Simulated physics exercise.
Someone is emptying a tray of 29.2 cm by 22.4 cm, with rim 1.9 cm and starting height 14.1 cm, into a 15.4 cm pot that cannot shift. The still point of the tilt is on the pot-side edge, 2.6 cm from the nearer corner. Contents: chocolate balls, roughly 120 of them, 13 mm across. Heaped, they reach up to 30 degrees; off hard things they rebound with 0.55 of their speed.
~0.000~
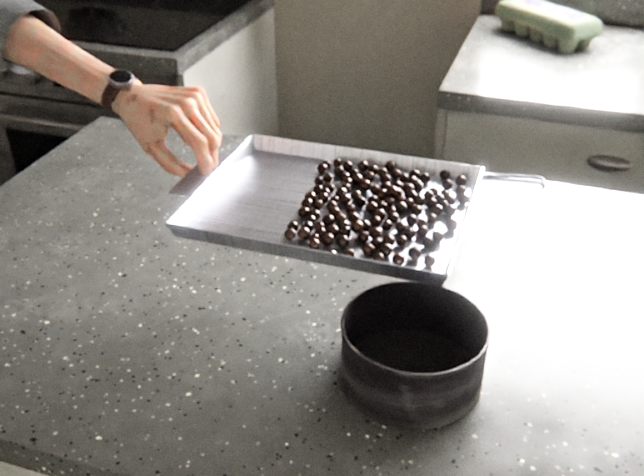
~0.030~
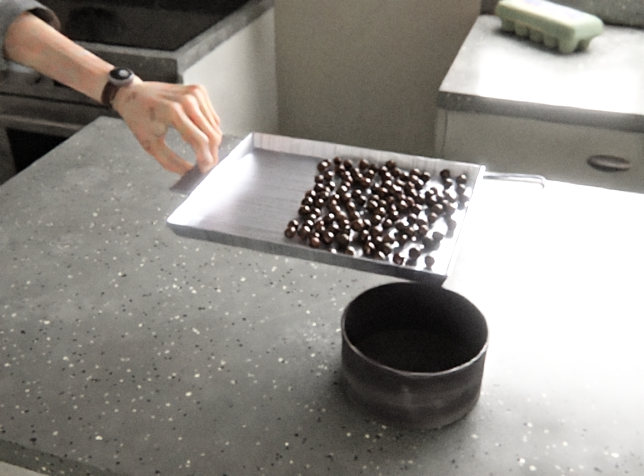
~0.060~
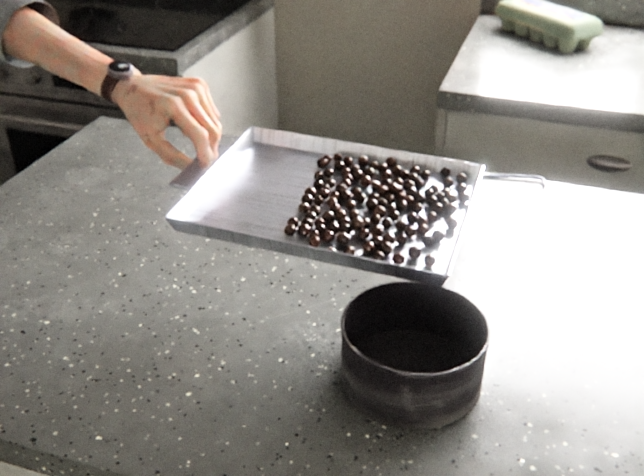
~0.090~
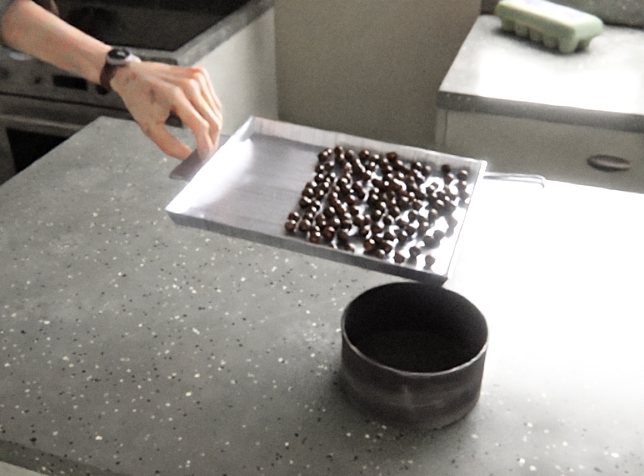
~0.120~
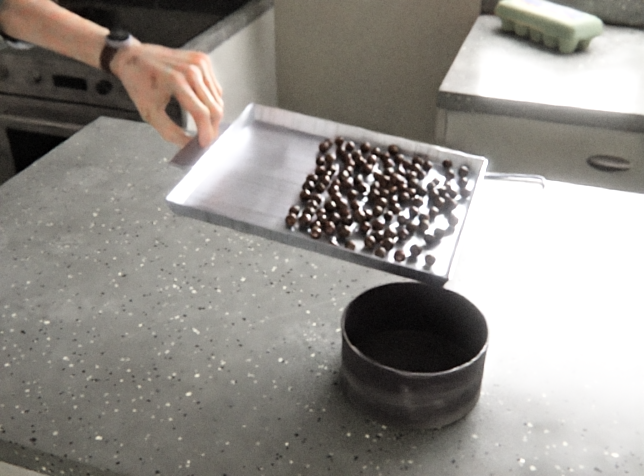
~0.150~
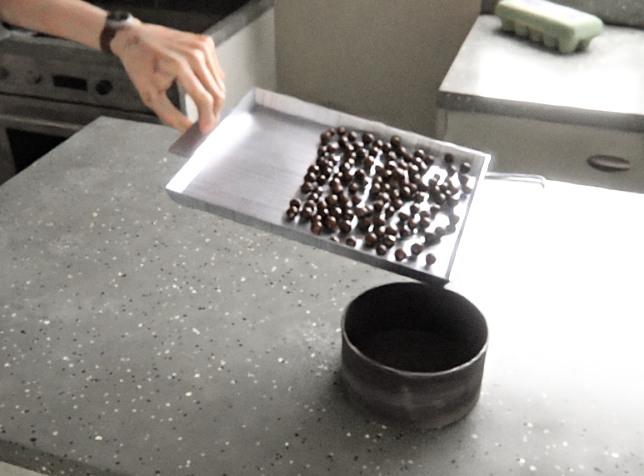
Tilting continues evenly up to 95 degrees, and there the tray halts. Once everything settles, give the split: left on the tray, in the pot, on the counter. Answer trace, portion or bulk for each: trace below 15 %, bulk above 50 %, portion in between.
Left on the tray: Trace. Pot: Portion. Counter: Bulk.
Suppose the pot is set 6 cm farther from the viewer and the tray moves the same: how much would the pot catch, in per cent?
Around 0 per cent.
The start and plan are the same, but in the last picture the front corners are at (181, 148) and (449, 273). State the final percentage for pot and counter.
Pot: 10, counter: 90.
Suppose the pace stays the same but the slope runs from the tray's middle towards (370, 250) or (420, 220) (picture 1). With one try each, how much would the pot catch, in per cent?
About 60 and 15 per cent.
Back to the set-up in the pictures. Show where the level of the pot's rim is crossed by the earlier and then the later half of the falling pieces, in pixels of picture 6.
Near (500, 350) at first, near (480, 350) afterwards.
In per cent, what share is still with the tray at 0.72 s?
80 %, give or take.
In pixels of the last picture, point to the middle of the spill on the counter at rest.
I'd put it near (577, 444).
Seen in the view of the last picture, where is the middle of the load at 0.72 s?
I reckon close to (475, 244).
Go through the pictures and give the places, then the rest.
In the first frame, tray tilt 0 degrees, front corners at (174, 221) and (443, 270); middle of the pieces at (372, 208); pot at (415, 324).
In the second frame, tray tilt 0 degrees, front corners at (174, 219) and (443, 270); middle of the pieces at (372, 207).
In the third frame, tray tilt 2 degrees, front corners at (173, 215) and (443, 271); middle of the pieces at (372, 205).
In the fourth frame, tray tilt 4 degrees, front corners at (173, 208) and (444, 271), lowest corner right front; middle of the pieces at (372, 201).
In the fifth frame, tray tilt 7 degrees, front corners at (173, 198) and (445, 272), lowest corner right front; middle of the pieces at (373, 196).
In the sixth frame, tray tilt 11 degrees, front corners at (173, 186) and (445, 274), lowest corner right front; middle of the pieces at (375, 190); pot at (415, 324). The tray's pace is about 120 degrees a second.
After 0.49 s, tilt 52 degrees; the tray holds 100 %, the pot 0 %.
After 0.72 s, tilt 79 degrees; the tray holds 80 %, the pot 5 %.
After 1.06 s, tilt 95 degrees; the tray holds 0 %, the pot 40 %.
In the end, at 2.1 s, tray 0 %, pot 40 %, counter 60 %.
